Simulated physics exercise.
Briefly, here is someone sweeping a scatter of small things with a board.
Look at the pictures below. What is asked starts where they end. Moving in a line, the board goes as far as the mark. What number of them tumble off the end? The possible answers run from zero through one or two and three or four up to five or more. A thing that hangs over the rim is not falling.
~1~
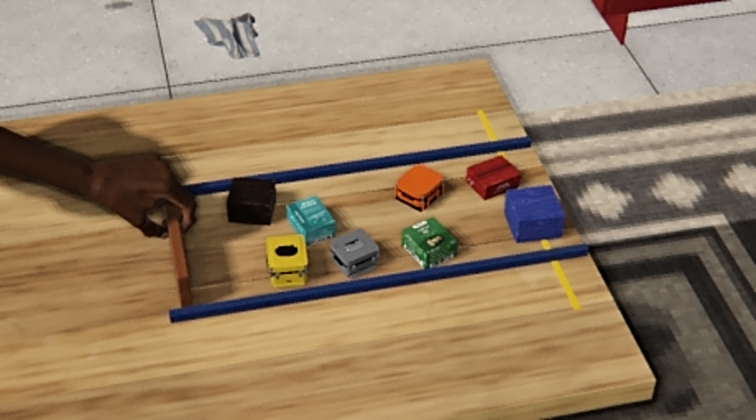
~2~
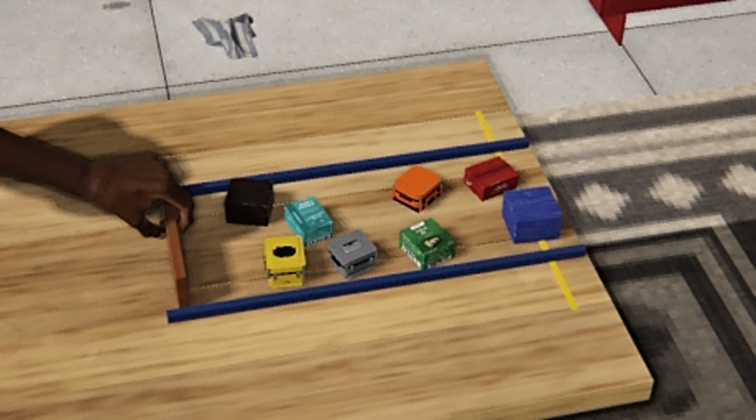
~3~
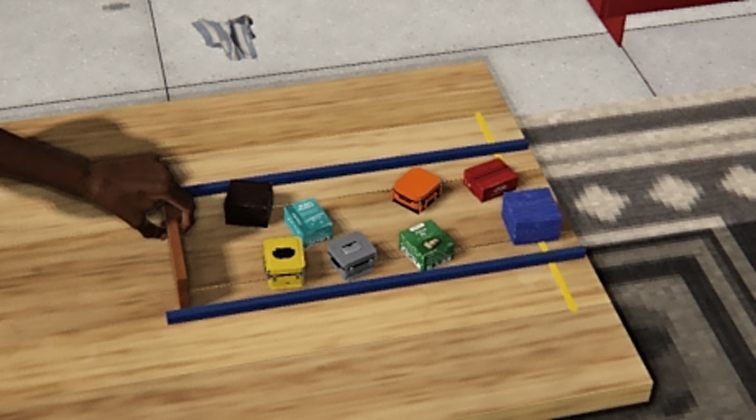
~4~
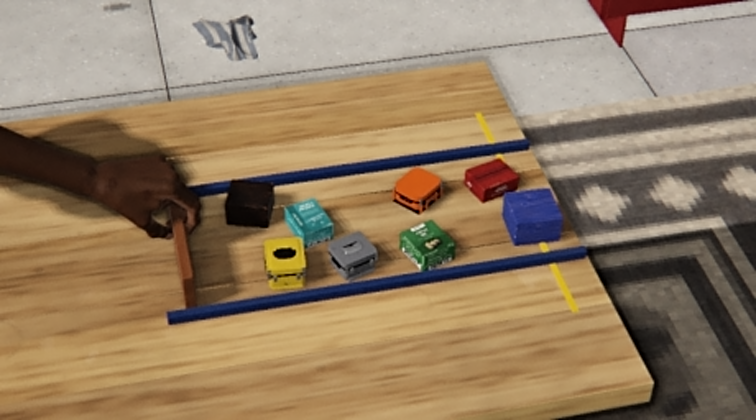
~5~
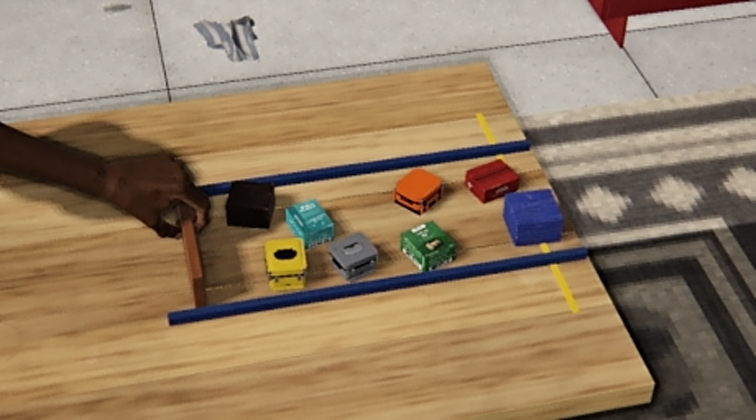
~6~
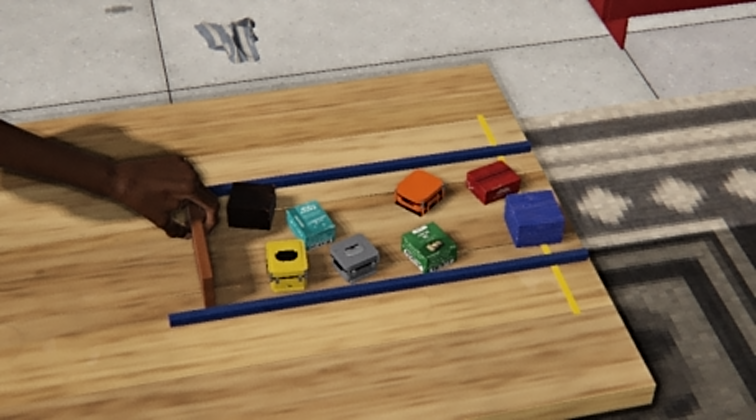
Final tally: Five or more.
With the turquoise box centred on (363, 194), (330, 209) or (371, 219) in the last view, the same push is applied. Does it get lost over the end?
Each try in turn, the turquoise box is gone, then is safe, then is safe.
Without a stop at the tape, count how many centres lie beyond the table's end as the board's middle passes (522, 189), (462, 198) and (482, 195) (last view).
Going through the three positions, you'd get 5, 2 and 3.
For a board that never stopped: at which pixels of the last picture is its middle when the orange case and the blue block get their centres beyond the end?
The orange case puts it at (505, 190), the blue block at (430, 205).
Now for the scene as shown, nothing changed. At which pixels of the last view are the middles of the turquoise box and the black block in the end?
The turquoise box at (539, 194), the black block at (529, 162).
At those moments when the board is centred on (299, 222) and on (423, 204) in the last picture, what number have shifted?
First 4, then 8.
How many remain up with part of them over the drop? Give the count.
I'd say 1 of them.
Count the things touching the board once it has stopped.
Result: 3 in all.
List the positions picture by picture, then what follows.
Blue block (534, 214); red box (493, 178); orange case (420, 189); board (175, 237); tape (524, 201), in the first frame.
Red box (491, 178); board (173, 237), in the second frame.
Orange case (417, 190); turquoise box (309, 223), in the third frame.
Blue block (532, 217); green box (428, 246), in the fourth frame.
Red box (492, 181); yellow case (286, 265), in the fifth frame.
Blue block (534, 219); red box (493, 182); orange case (420, 193); board (198, 237); tape (524, 206), in the sixth frame.
Early on, none off yet; blue block at rest near (534, 219); red box at rest near (493, 182); orange case at rest near (420, 193).
A while later, none off yet; blue block at rest near (534, 219); red box at rest near (493, 182); orange case travelled about its own width near (447, 190).
Further along, one off so far; blue block in the air near (596, 350); red box leaning a little near (557, 172); orange case travelled well along near (521, 187).
Finally, the number that fall off is five or more; lost, grey case, green box, orange case, red box and blue block.
